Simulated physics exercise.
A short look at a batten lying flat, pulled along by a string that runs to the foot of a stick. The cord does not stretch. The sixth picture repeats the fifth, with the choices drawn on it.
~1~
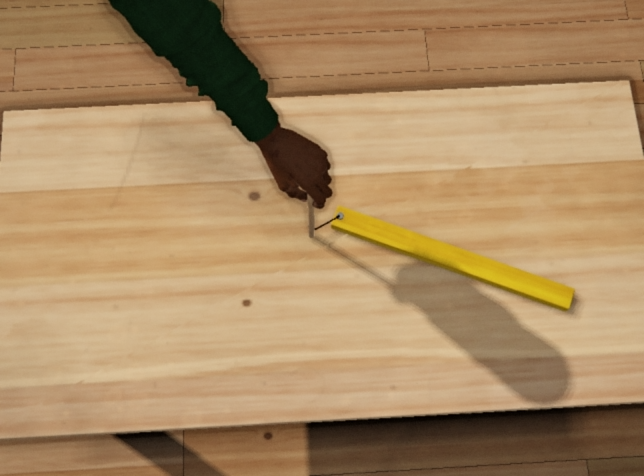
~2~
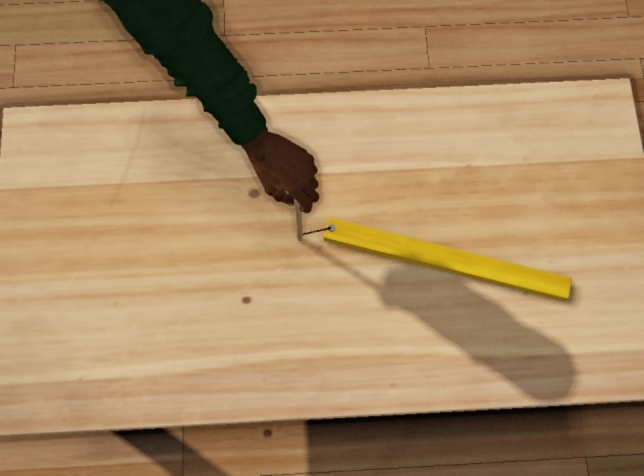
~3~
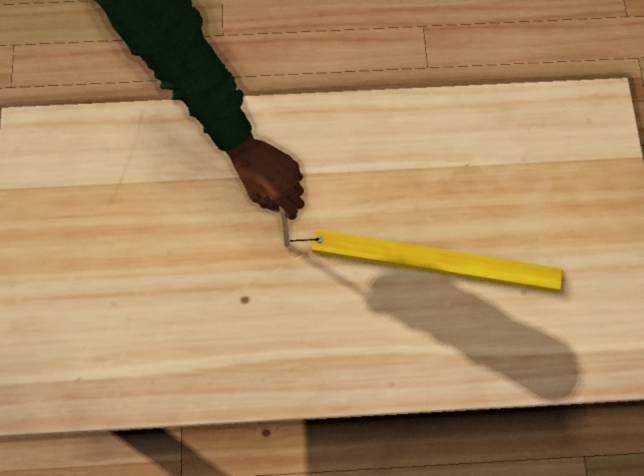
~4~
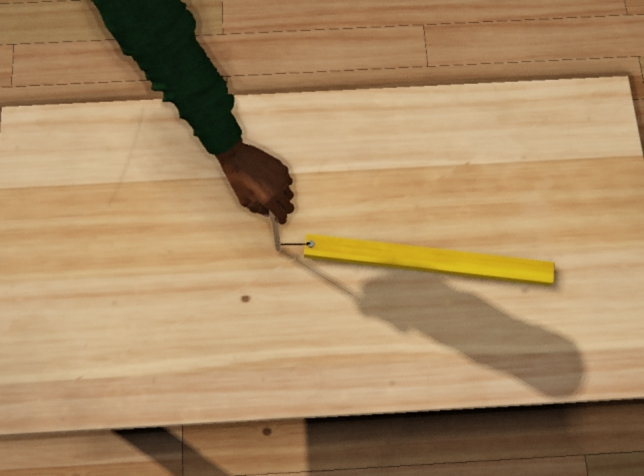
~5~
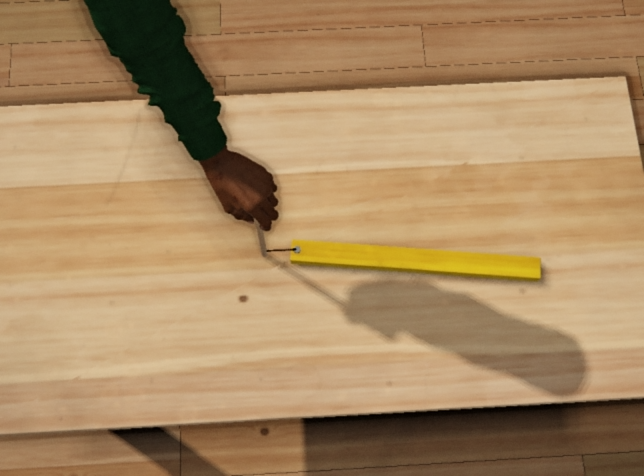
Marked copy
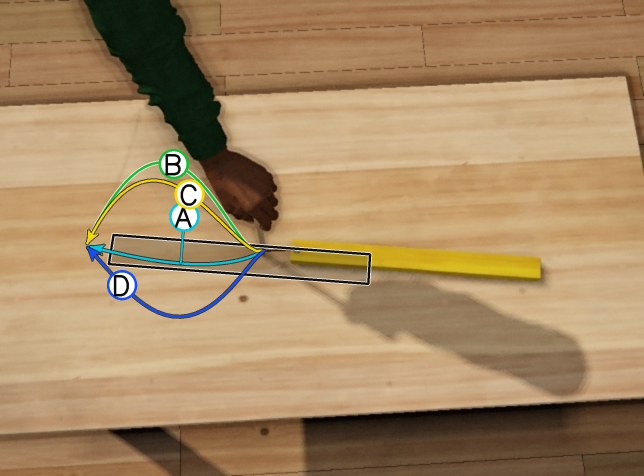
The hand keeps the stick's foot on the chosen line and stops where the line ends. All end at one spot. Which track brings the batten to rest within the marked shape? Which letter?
With A it lies in the marked place.
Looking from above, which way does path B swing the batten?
On that path, anticlockwise.
On the copy, A from (264, 251) via (173, 263) to (91, 247); B from (264, 251) via (174, 164) to (87, 243); C from (264, 251) via (171, 184) to (87, 243); D from (264, 251) via (173, 317) to (87, 248); the outline at (240, 259).
On A. First, foot of the stick (202, 265), middle of the batten (354, 262).
Then, foot of the stick (138, 258), middle of the batten (290, 261).
Finally, foot of the stick (87, 246), middle of the batten (238, 257); it lies in the outline.
By contrast, B leaves its middle at (236, 224); C leaves its middle at (237, 229); D leaves its middle at (235, 273).
